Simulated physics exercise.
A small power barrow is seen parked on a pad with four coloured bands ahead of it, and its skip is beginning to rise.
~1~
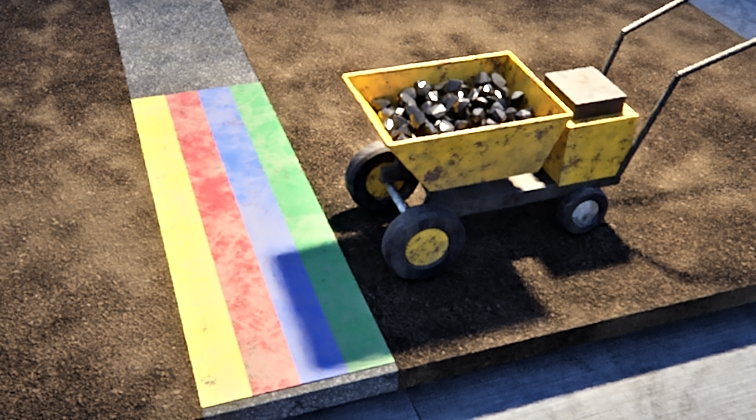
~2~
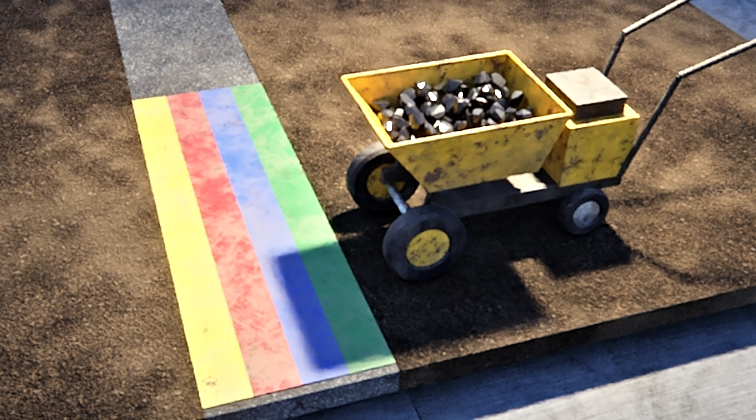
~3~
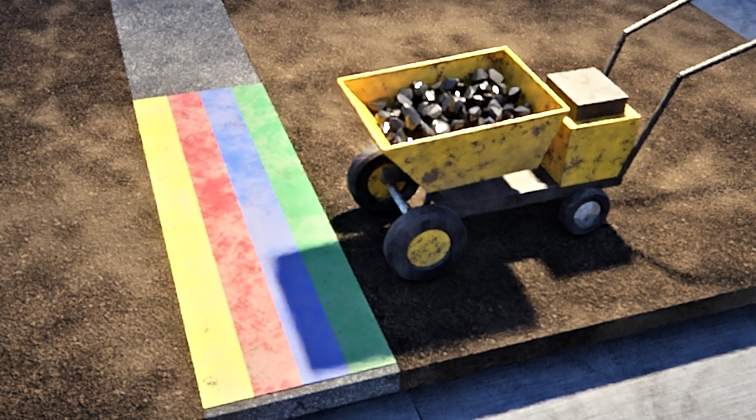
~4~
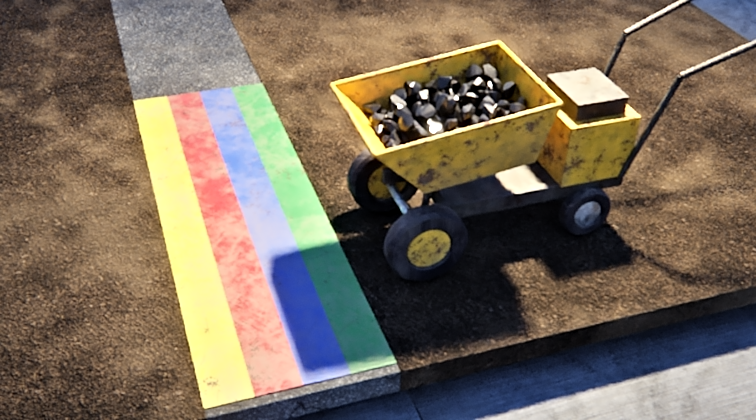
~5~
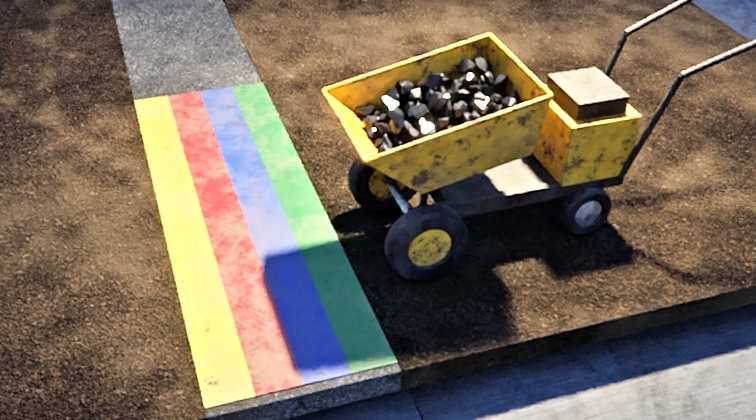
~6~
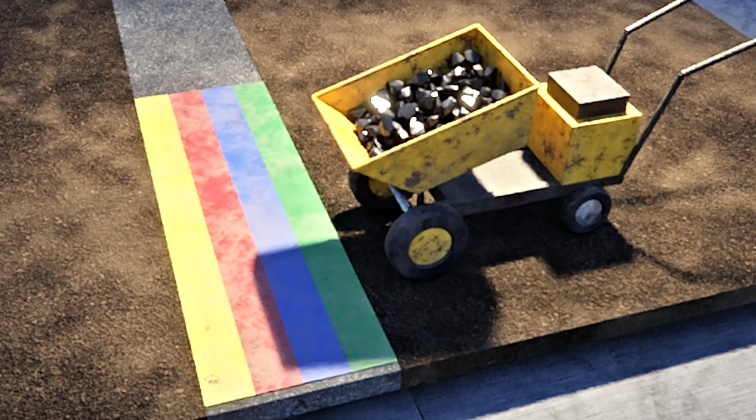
The footage shows a small yellow power barrow loaded with dark lumps of coal, standing beside a pad striped yellow, red, blue and green. Its skip gradually tilts toward the stripes on the left, while the wheels stay in place.
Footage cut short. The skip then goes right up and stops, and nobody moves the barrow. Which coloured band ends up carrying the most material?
The red band.
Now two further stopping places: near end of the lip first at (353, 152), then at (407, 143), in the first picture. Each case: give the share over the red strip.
About 20 per cent for the first spot and about 20 per cent for the second.
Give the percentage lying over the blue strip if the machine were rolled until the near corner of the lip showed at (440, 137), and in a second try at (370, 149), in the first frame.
That comes to some 20 in a hundred for the first try and some 0 in a hundred for the second.
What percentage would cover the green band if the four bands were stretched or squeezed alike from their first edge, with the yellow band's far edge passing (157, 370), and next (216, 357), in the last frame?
First 0 in a hundred, then 0 in a hundred.
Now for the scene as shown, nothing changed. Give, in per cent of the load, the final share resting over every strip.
Green strip around 0, blue strip around 10, red strip around 30, yellow strip around 20.
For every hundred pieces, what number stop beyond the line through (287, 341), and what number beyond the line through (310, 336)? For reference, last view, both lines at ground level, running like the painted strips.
Estimate: 60 %, then 70 %.
Shortly afterwards, skip tipped steeply; the whole lot in the skip.
Next, skip tipped right over; all but a few in the skip; only a few over the blue strip; a little over the red strip; only a few falling.
Some moments later, skip tipped right over; near a third in the skip; a little over the blue strip; near a quarter over the red strip; near a quarter over the yellow strip; a little off the paint.
In the end, skip tipped right over; near a third in the skip; only a few over the green strip; a little over the blue strip; near a quarter over the red strip; near a quarter over the yellow strip; a little off the paint.
